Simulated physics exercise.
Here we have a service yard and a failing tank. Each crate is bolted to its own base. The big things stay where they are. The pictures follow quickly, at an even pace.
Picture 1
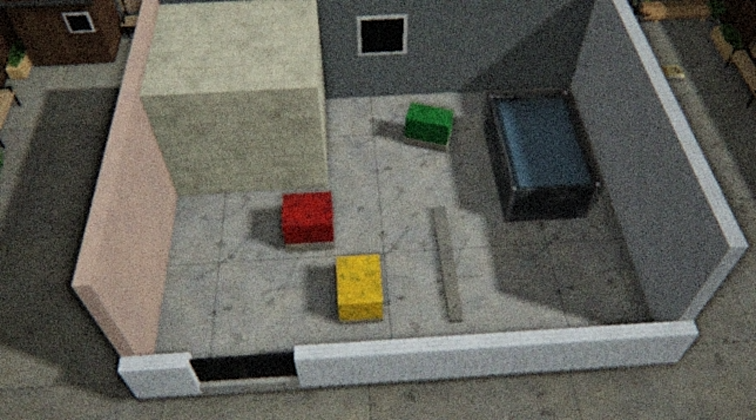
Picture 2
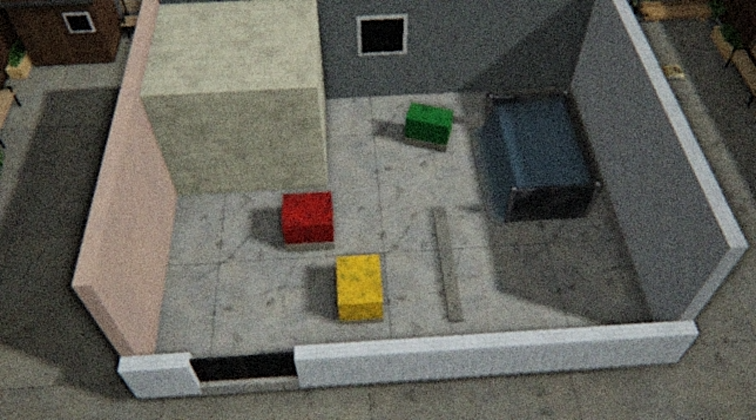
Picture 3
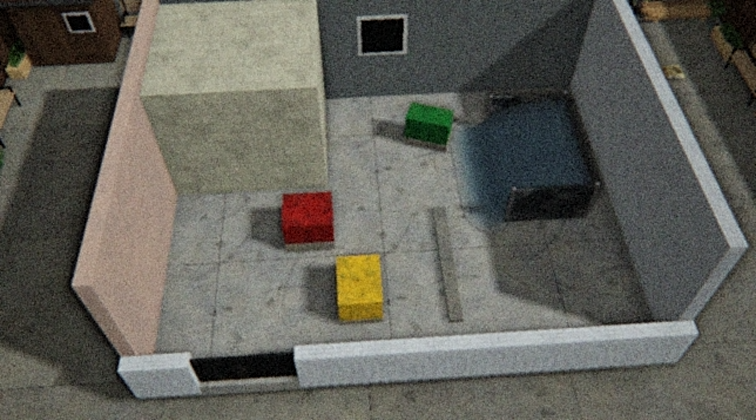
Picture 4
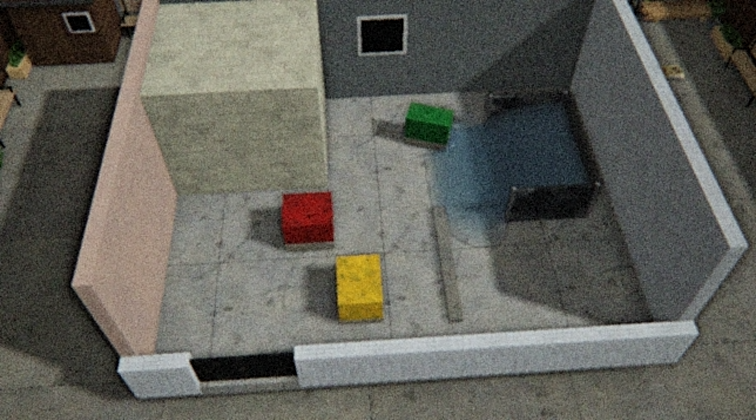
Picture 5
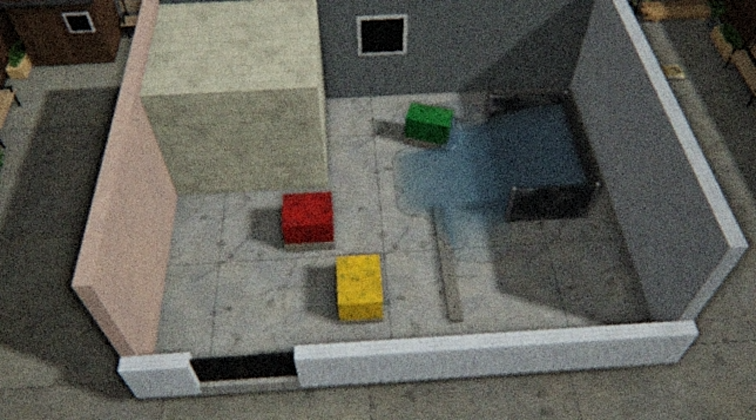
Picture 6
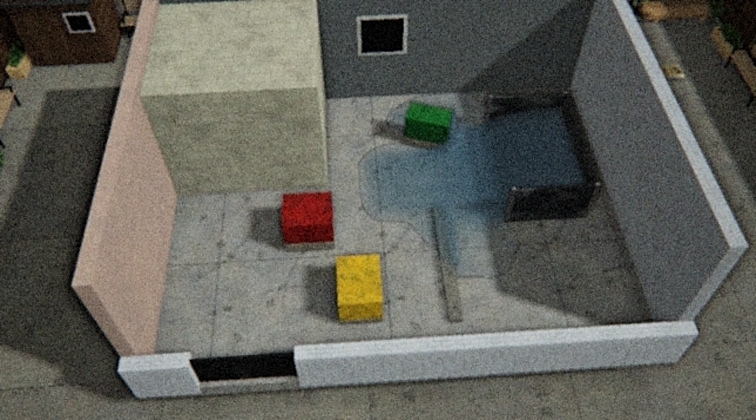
Water pouring from the left side of a dark tank, spreading left across a walled yard past a green block.
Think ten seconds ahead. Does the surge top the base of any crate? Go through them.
One by one: The red crate is wetted; the green crate is wetted; the yellow crate is wetted.
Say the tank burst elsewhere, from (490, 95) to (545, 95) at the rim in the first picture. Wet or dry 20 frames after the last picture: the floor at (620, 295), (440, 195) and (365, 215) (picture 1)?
In that order: Wet, dry, covered.
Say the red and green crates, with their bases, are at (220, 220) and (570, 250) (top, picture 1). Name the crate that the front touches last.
It is the crate marked green.
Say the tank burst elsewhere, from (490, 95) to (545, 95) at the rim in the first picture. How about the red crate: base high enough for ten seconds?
The red crate is safe.
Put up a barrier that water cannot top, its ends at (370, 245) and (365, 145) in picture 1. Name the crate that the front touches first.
The green-painted one.
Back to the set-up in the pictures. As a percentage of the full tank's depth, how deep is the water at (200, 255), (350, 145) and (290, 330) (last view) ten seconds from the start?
In that order: 10, 6 and 8 per cent.
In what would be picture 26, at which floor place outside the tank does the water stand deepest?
Around (153, 366).
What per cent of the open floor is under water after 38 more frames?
I make it 95 per cent.
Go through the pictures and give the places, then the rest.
The water tank at (540, 141) is whole and still, in the first picture.
The front is at (483, 128), out from the gap at (499, 164), in the second picture.
Water pours out at (498, 165) and has run to (465, 124), in the third picture.
Water pours out at (498, 166) and has run to (455, 115), in the fourth picture.
The front is at a hidden place, out from the gap at (498, 166), in the fifth picture.
The front is at (366, 203), out from the gap at (498, 167), in the sixth picture.
A moment on, water covers 40 % of the floor; the red crate water round its plinth, the green crate water round its plinth, the yellow crate water round its plinth.
Next, water covers 60 % of the floor; the red crate water round its plinth, the green crate water round its plinth, the yellow crate water round its plinth.
Then, water covers 80 % of the floor; the red crate water round its plinth, the green crate water round its plinth, the yellow crate water round its plinth.
Later, water covers 95 % of the floor; the red crate water round its plinth, the green crate water round its plinth, the yellow crate water round its plinth.
In the end, water covers 100 % of the floor; the red crate was topped, the green crate was topped, the yellow crate was topped.
